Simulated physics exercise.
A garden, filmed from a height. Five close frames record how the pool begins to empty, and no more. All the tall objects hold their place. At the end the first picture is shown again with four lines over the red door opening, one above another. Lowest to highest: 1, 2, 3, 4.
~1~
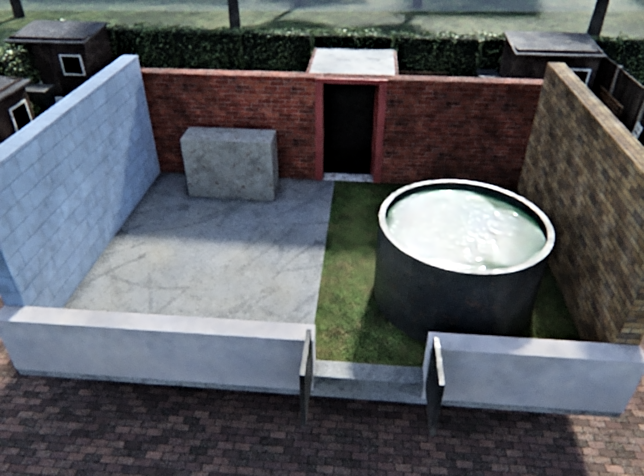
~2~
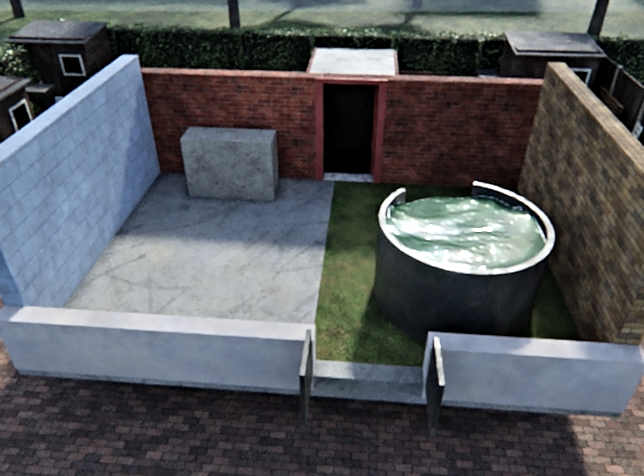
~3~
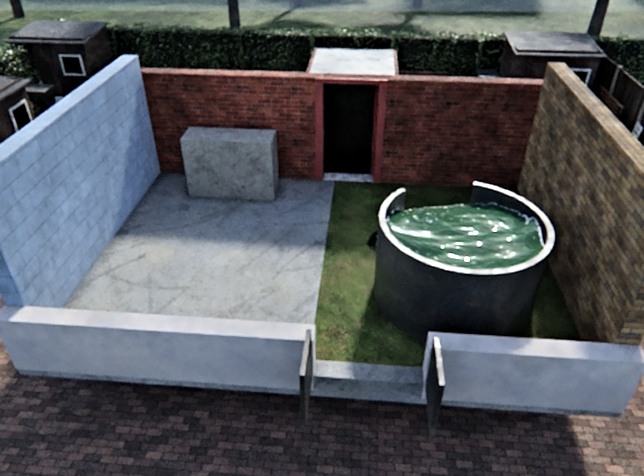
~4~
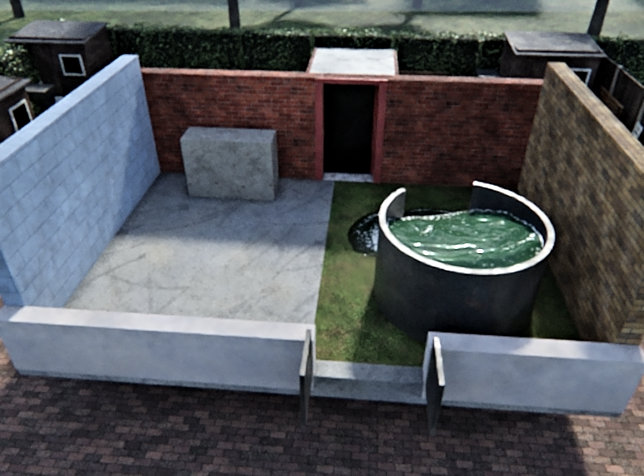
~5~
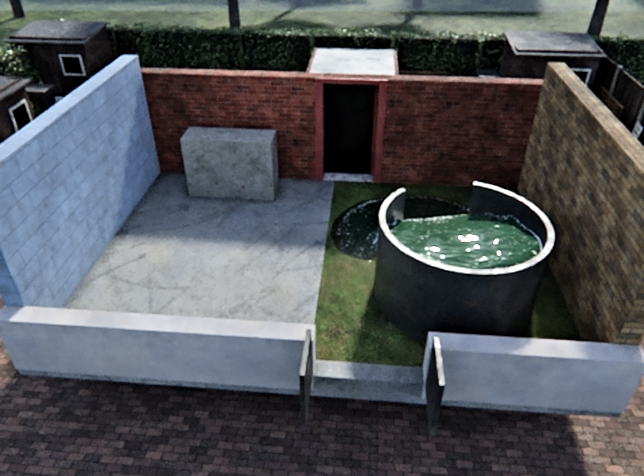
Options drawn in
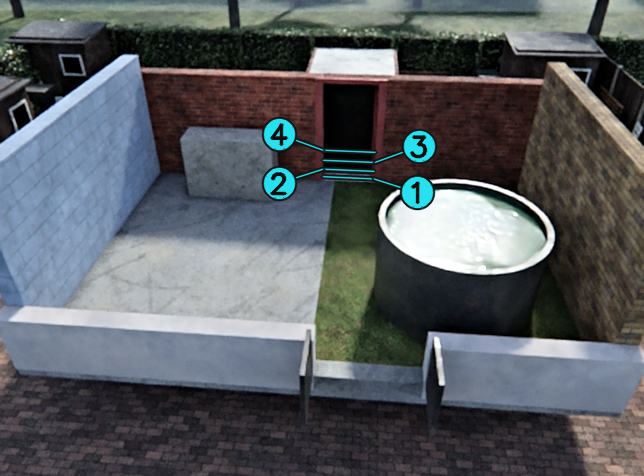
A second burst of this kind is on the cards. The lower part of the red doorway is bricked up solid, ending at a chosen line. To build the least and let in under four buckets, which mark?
The answer is mark 3.
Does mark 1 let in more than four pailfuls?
Yes.
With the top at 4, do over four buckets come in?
No.
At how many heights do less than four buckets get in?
Two.
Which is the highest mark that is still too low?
That is mark 2.
On the marked copy, 1 at (348, 177); 2 at (348, 170); 3 at (348, 161); 4 at (349, 151); from the bottom up 1, 2, 3, 4.
If 1 is chosen, dozens of bucketfuls pour in.
If 2 is chosen, about 8 bucketfuls get in.
If 3 is chosen, a splash gets over, under a bucket.
If 4 is chosen, nothing gets over.
